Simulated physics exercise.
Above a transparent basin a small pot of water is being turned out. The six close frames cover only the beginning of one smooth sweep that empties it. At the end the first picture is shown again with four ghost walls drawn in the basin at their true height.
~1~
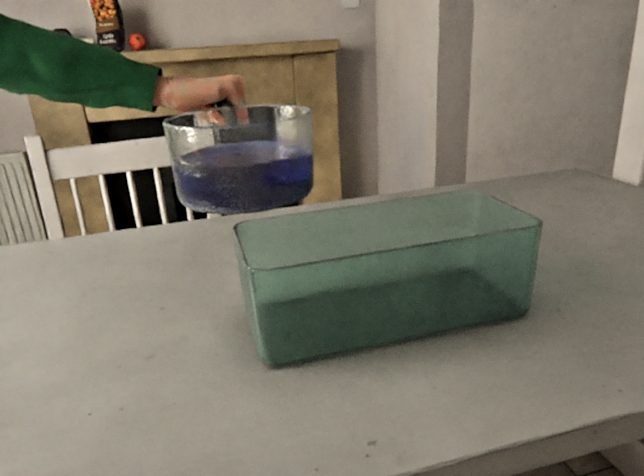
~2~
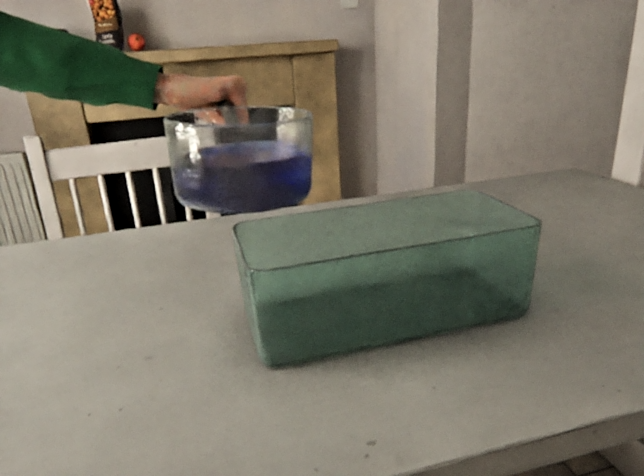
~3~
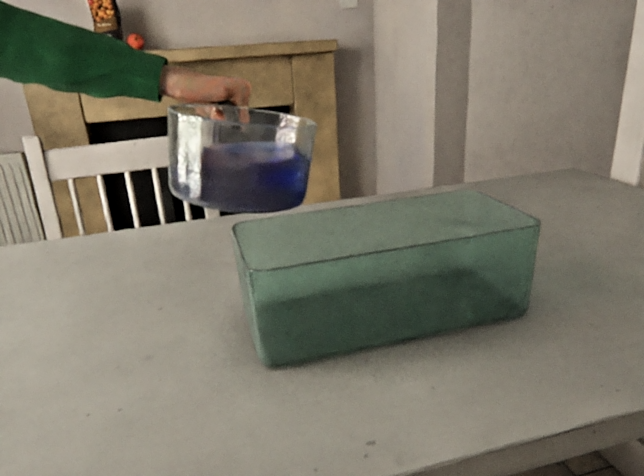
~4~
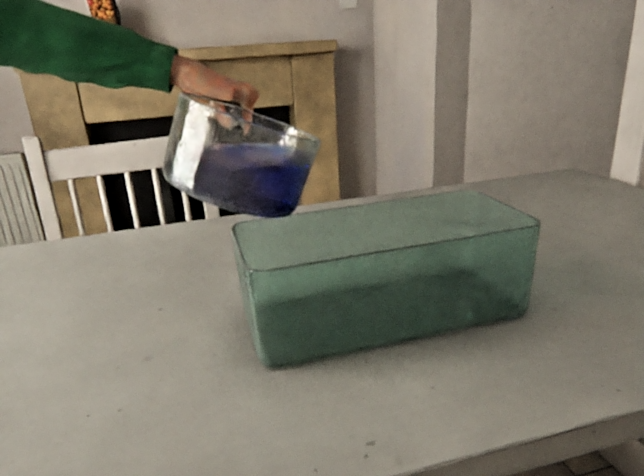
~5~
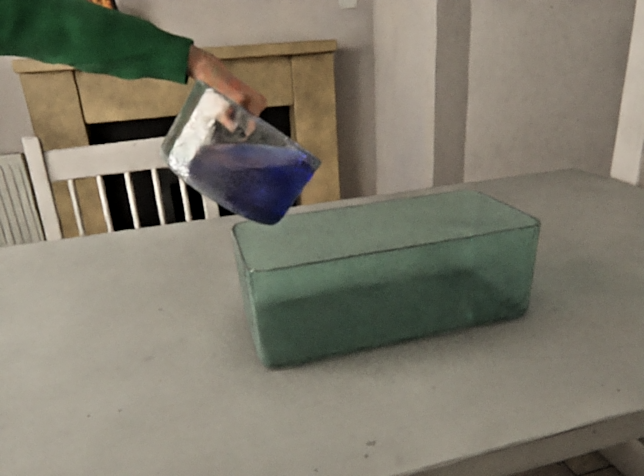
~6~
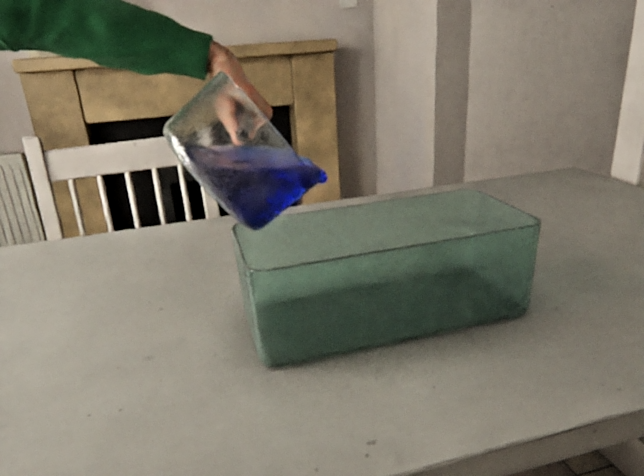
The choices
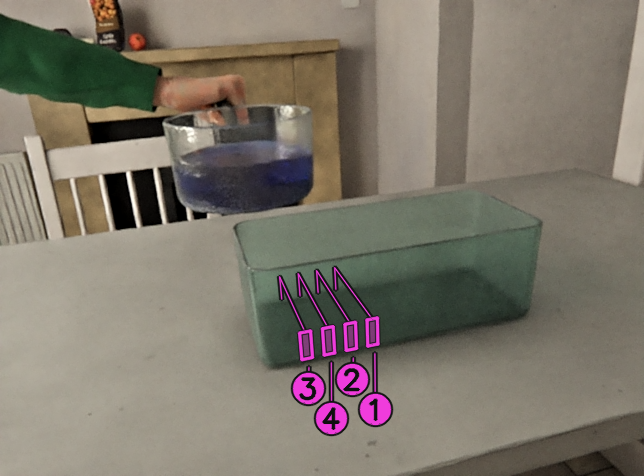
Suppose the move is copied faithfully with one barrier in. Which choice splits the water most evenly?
1 beats the others.
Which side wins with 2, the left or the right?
The right side.
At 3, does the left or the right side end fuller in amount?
More ends on the right.
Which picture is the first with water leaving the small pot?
Picture 6.
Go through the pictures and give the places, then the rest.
Upright, lip at (306, 108); basin from (260, 364) to (526, 310); nothing has left yet, in the first picture.
Tipped about 3°, lip at (307, 111); nothing has left yet, in the second picture.
Tipped about 11°, lip at (311, 121); nothing has left yet, in the third picture.
Tipped about 23°, lip at (316, 138); nothing has left yet, in the fourth picture.
Tipped about 39°, lip at (317, 158); nothing has left yet, in the fifth picture.
Tipped about 55°, lip at (312, 178); water is over the lip, down to (318, 178), in the sixth picture.
On the marked copy, 1 at (374, 353); 2 at (353, 357); 3 at (308, 367); 4 at (331, 362).
If 1 is chosen, about 56 % ends left of the wall and 43 % right of it.
If 2 is chosen, about 11 % ends left of the wall and 88 % right of it.
If 3 is chosen, about 8 % ends left of the wall and 92 % right of it.
If 4 is chosen, about 8 % ends left of the wall and 91 % right of it.
